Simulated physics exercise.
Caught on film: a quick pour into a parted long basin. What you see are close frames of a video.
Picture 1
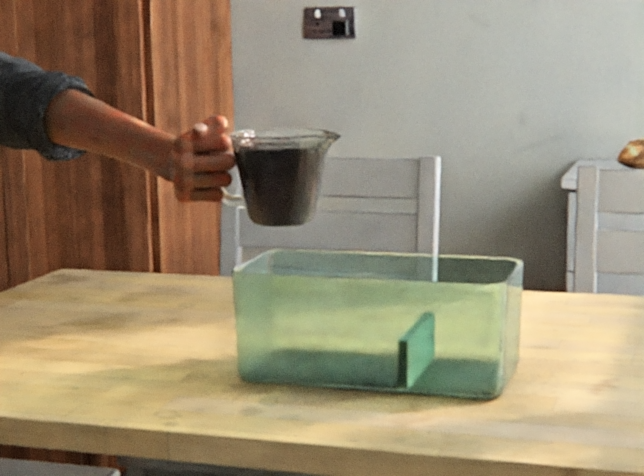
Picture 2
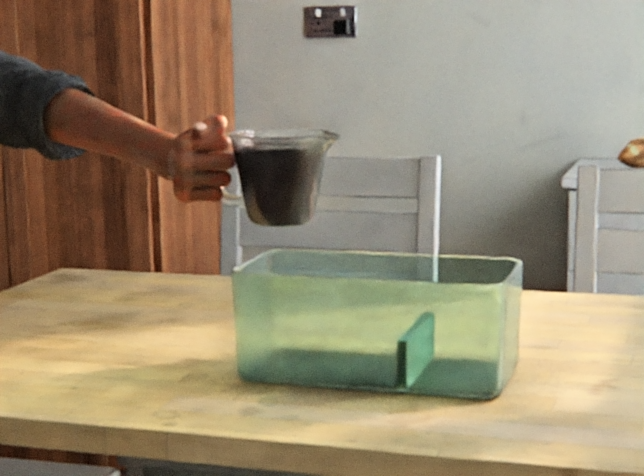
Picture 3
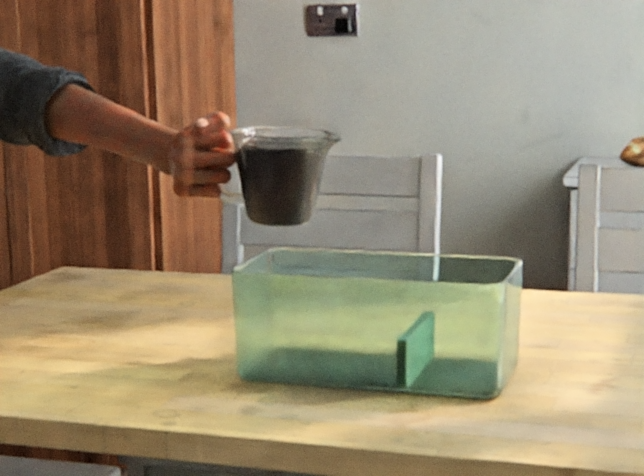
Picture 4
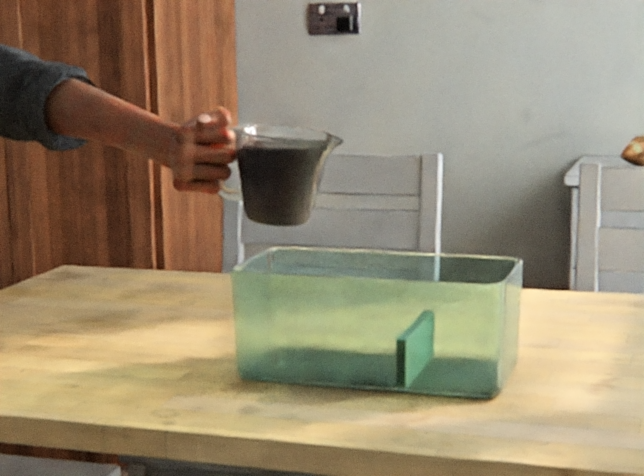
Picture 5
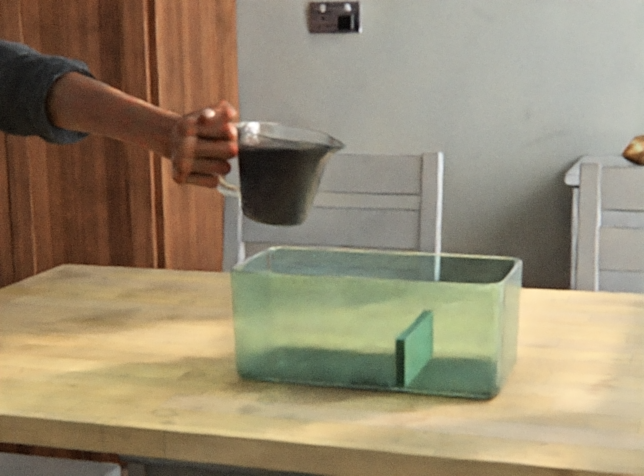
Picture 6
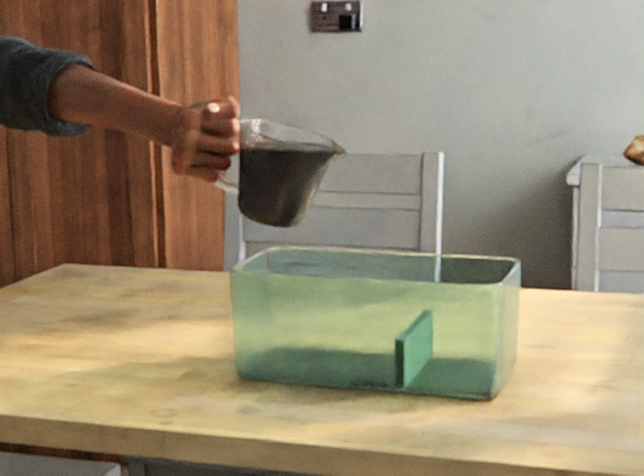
To begin with, a hand at the left holds a clear jug of dark liquid upright above a long greenish basin with a low divider, on a wooden table. The hand then gradually tilts the jug to the right, and the liquid shifts up toward its spout.
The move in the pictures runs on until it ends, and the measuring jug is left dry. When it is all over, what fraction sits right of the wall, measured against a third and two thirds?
The share right of the wall falls short of one third.
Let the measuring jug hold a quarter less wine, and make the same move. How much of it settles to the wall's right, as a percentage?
That share would be some 5 parts in a hundred.
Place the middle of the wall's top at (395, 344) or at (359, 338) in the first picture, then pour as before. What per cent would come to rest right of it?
In order, near 40 and 85 in a hundred.
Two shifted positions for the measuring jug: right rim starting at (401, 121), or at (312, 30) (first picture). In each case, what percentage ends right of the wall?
80 and 5 in a hundred.
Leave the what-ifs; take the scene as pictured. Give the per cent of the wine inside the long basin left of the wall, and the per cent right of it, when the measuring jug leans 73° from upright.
Left part close to 20 in a hundred, right part close to 0.
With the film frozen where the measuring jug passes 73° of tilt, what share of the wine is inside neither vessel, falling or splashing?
Roughly 20 percent.
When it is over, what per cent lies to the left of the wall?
Close to 95 in a hundred.
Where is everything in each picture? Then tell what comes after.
The first picture shows tilt 0°; pouring edge (340, 136); surface from (242, 146) to (326, 147); the long basin's rim runs from (251, 262) to (514, 274); the wall's top is at (417, 327).
The second picture shows tilt 1°; pouring edge (340, 137); surface from (241, 146) to (326, 147).
The third picture shows tilt 3°; pouring edge (341, 138); surface from (242, 145) to (326, 147).
The fourth picture shows tilt 6°; pouring edge (343, 141); surface from (244, 144) to (328, 148).
The fifth picture shows tilt 10°; pouring edge (345, 146); surface from (245, 145) to (332, 148).
The sixth picture shows tilt 15°; pouring edge (347, 153); surface from (247, 146) to (338, 150).
A moment on, the measuring jug is tipped part way and 58 per cent is still to pour, 22 is left of the wall and 0 right of it.
Next, the measuring jug is tipped right over and 5 per cent is still to pour, 89 is left of the wall and 0 right of it.
Then the measuring jug is tipped right over and 0 per cent is still to pour, 96 is left of the wall and 3 right of it.
Later the measuring jug is tipped right over and 0 per cent is still to pour, 96 is left of the wall and 3 right of it.
At rest 96 per cent lies left of the wall, 3 right of it and 1 outside.
